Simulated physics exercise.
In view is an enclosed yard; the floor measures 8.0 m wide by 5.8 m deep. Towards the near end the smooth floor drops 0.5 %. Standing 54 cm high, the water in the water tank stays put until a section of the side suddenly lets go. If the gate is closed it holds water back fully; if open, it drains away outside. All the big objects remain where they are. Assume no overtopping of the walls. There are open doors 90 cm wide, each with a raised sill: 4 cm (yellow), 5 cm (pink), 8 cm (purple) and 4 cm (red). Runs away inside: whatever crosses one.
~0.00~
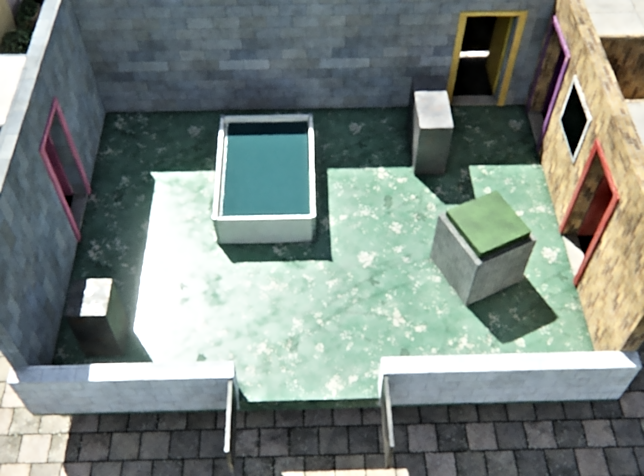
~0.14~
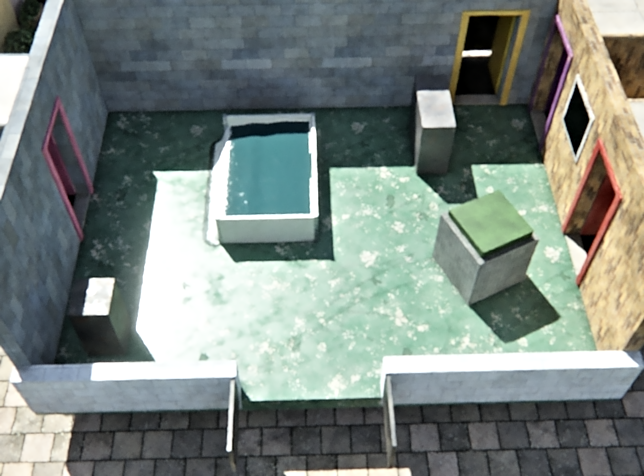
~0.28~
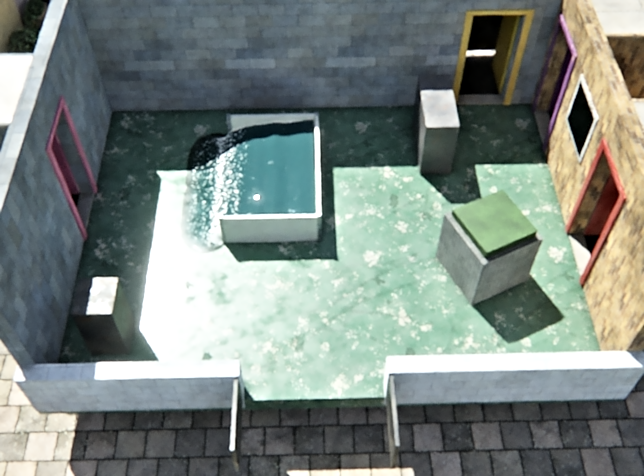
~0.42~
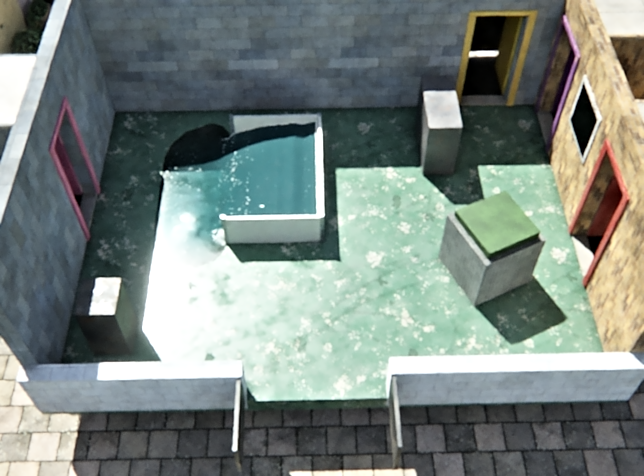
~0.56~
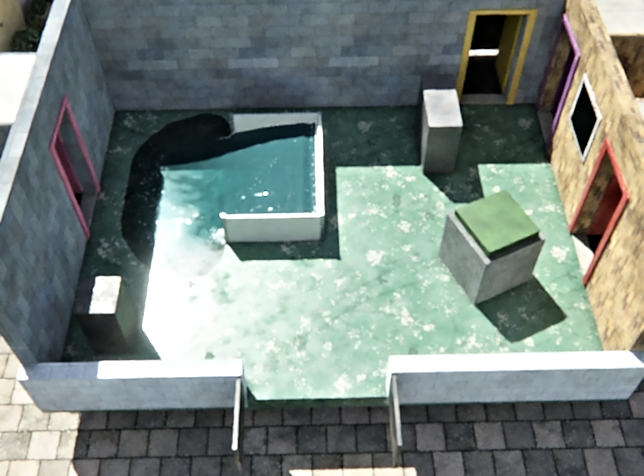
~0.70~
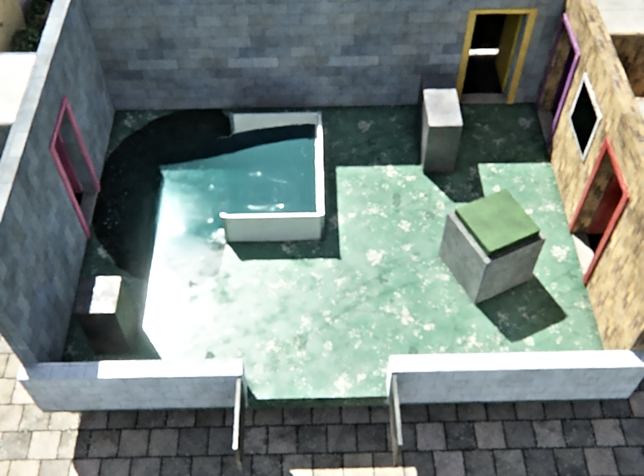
A walled yard with a smooth, mottled green floor is seen from high above, partly in bright sun. A white-rimmed tank of blue-green water stands left of centre, with grey blocks around it, one green-topped at right, and pink, yellow, purple and red openings in the walls. Water bursts from the tank's left side and spreads leftward across the floor, while the view shifts very slightly.
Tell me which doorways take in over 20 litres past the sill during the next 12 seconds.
At the yellow door the amount let in will fall short of the limit; at the pink door the amount let in will top the limit; at the purple door the amount let in will fall short of the limit; at the red door the amount let in will fall short of the limit.
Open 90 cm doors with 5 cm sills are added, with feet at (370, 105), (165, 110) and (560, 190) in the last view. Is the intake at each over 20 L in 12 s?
Result in order - not enough, more than that, not enough.
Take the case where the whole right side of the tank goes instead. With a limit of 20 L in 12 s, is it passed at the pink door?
Note: Pink door, short of the mark.
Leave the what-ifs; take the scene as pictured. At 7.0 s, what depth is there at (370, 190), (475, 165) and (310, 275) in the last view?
Around 1 cm, 0 cm and 1 cm, in the order given.
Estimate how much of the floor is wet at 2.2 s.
About 25 per cent.
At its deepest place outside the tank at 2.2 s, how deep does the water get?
I'd put it at close to 34 cm.
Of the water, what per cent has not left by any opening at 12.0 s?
72 %.
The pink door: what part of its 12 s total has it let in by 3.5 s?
Fraction in by then: Around 85 per cent.
After 1.4 s water covers 25 % of the floor and is deepest (32 cm) near (113, 172); yellow door not reached, pink door 19 cm at the sill, 71 L in, purple door not reached, red door not reached.
After 2.2 s water covers 25 % of the floor and is deepest (34 cm) near (115, 116); yellow door not reached, pink door 25 cm at the sill, 205 L in, purple door not reached, red door not reached.
After 3.5 s water covers 30 % of the floor and is deepest (22 cm) near (59, 376); yellow door not reached, pink door 16 cm at the sill, 316 L in, purple door not reached, red door not reached.
After 7.0 s water covers 65 % of the floor and is deepest (11 cm) near (57, 387); yellow door 3 cm at the sill, 0 L in, pink door 5 cm at the sill, 368 L in, purple door 6 cm at the sill, 0 L in, red door not reached.
After 12.0 s water covers 90 % of the floor and is deepest (6 cm) near (570, 376); yellow door 1 cm at the sill, 0 L in, pink door 4 cm at the sill, 368 L in, purple door 2 cm at the sill, 0 L in, red door 4 cm at the sill, 0 L in.
